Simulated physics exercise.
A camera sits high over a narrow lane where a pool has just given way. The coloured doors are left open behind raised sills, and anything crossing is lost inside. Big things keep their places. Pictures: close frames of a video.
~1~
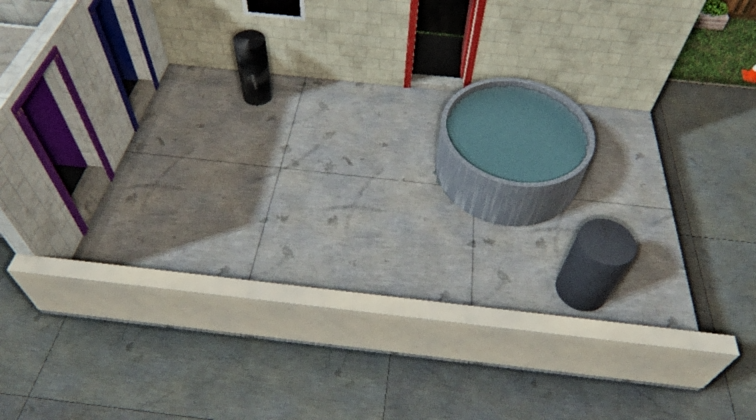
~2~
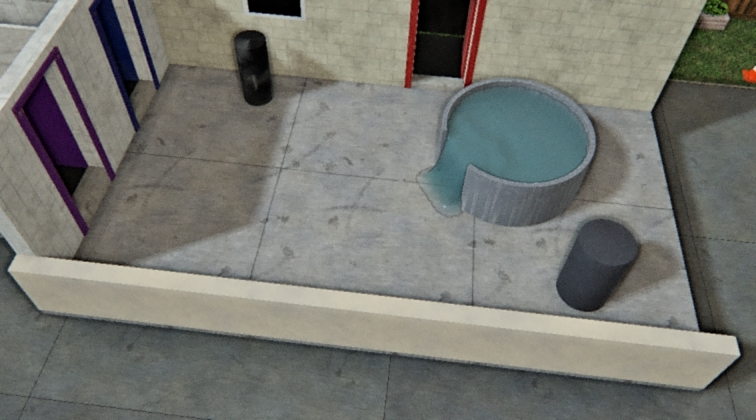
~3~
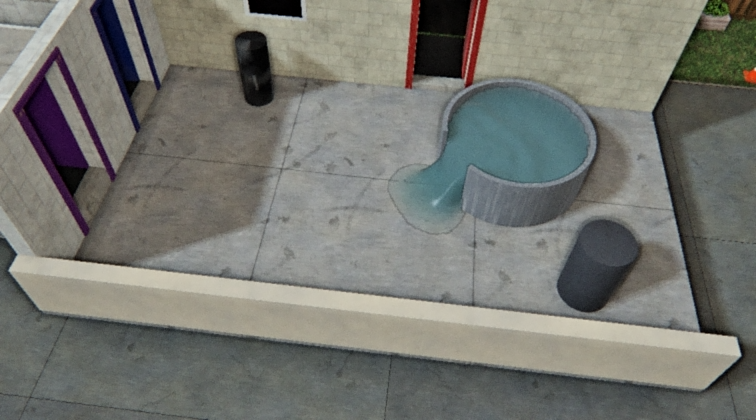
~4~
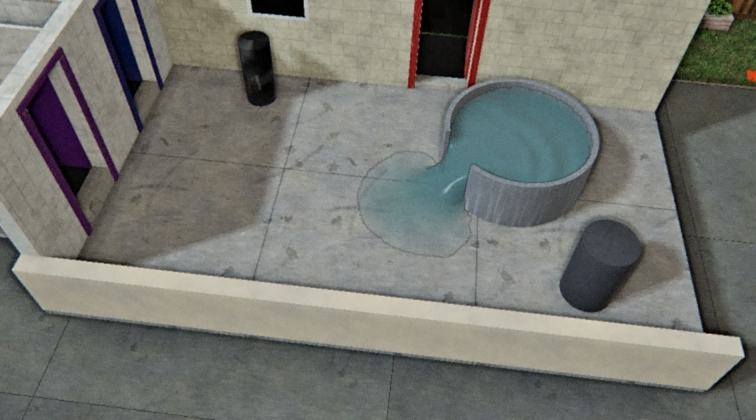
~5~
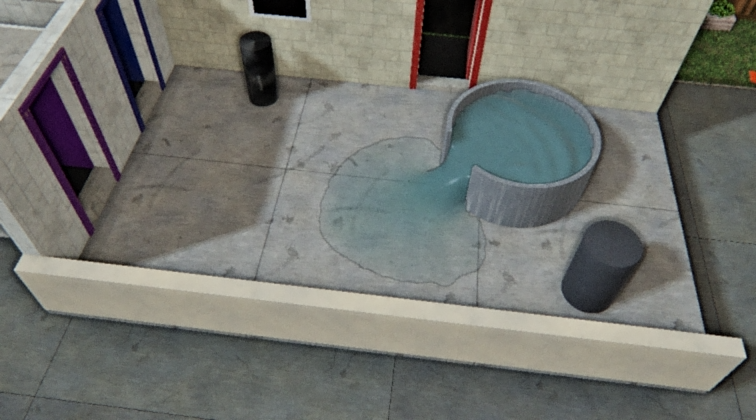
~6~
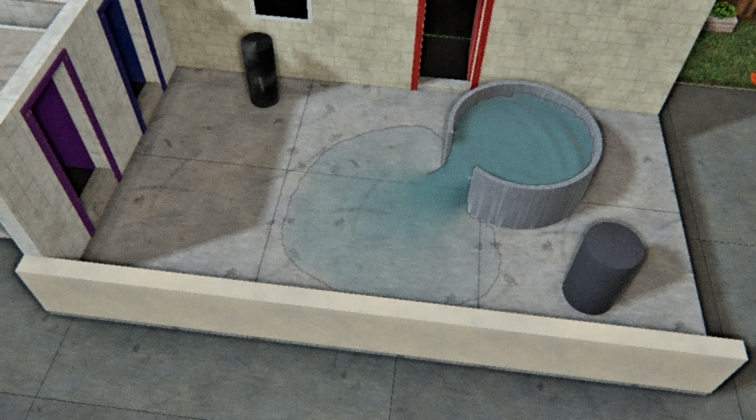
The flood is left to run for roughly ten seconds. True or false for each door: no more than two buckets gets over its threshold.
The red door - true; the purple door - true; the blue door - true.
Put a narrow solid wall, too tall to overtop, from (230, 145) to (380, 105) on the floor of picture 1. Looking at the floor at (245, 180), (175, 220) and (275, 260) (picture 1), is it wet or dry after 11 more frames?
Soaked, soaked, soaked.
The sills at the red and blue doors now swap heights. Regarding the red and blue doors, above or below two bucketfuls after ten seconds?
As I see it, red gets less than that and blue gets more than that.
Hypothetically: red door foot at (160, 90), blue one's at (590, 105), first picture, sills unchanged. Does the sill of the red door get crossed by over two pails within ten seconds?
From what I can tell, the red door tops the mark.
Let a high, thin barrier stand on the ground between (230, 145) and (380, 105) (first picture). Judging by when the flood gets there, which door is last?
My answer: The red one.
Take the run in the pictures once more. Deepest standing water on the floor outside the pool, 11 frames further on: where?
Point to roughly (67, 288).
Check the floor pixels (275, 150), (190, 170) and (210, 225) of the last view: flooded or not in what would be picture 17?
Same order as asked: Drenched; drenched; drenched.
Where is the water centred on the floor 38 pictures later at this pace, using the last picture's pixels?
The spot I would choose is (324, 182).
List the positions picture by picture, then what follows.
The first frame shows the pool at (517, 132) is whole and still.
In the second frame, water pours out at (450, 176) and has run to (455, 212).
In the third frame, water pours out at (450, 178) and has run to (394, 184).
In the fourth frame, water pours out at (453, 178) and has run to (370, 222).
In the fifth frame, water pours out at (455, 179) and has run to (331, 239).
In the sixth frame, the front is at (289, 242), out from the gap at (456, 179).
A moment on, water covers 40 % of the floor; the red door not reached, the purple door not reached, the blue door not reached.
Next, water covers 55 % of the floor; the red door not reached, the purple door wet at the sill, nothing in, the blue door not reached.
Then, water covers 60 % of the floor; the red door not reached, the purple door wet at the sill, nothing in, the blue door wet at the sill, nothing in.
Later, water covers 75 % of the floor; the red door not reached, the purple door wet at the sill, nothing in, the blue door wet at the sill, nothing in.
In the end, water covers 90 % of the floor; the red door wet at the sill, nothing in, the purple door wet at the sill, nothing in, the blue door wet at the sill, nothing in.
